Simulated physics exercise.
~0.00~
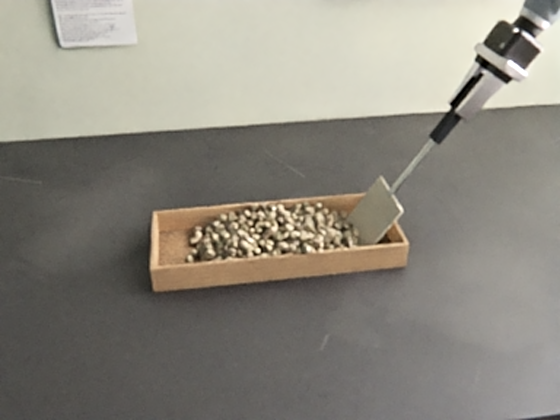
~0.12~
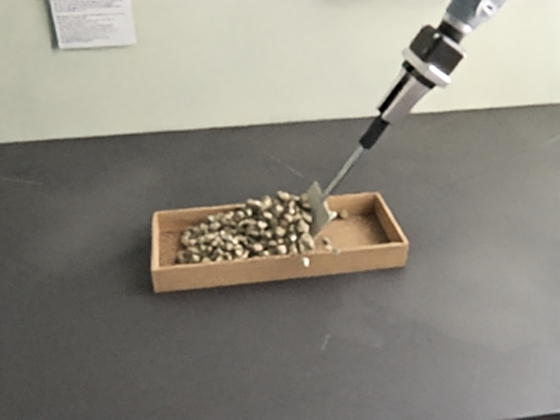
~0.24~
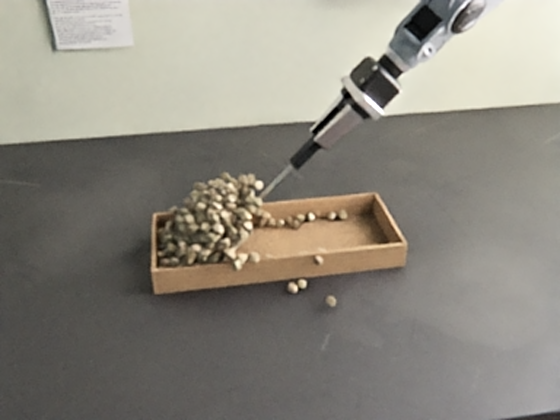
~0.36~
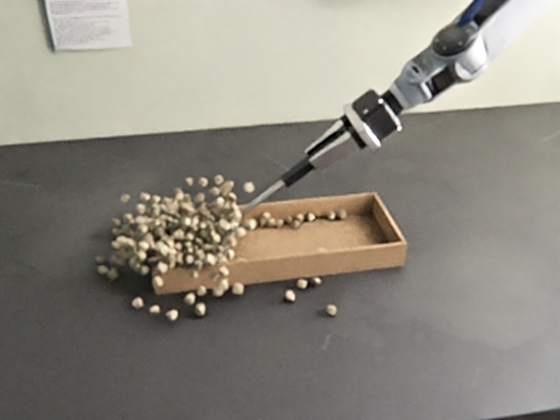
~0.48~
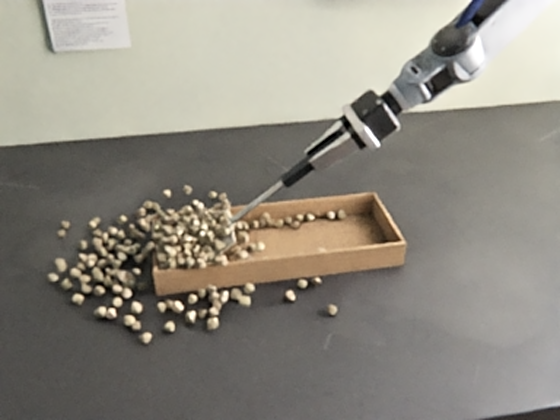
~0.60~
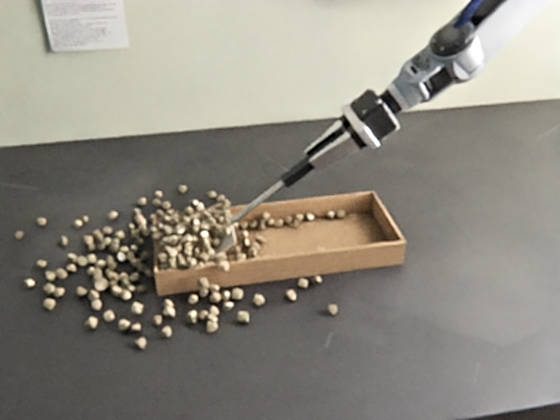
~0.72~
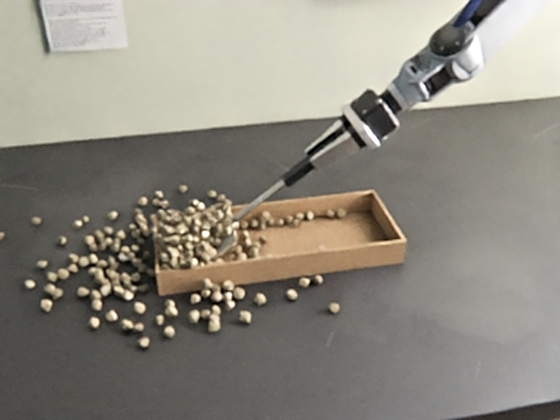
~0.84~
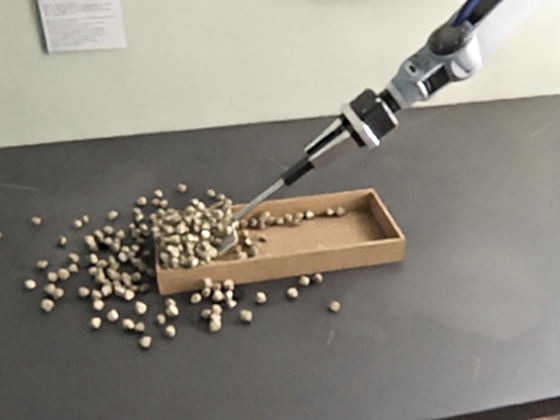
On a dark table, a robot's turner pushes pebbles left, spilling many over the tray's end.
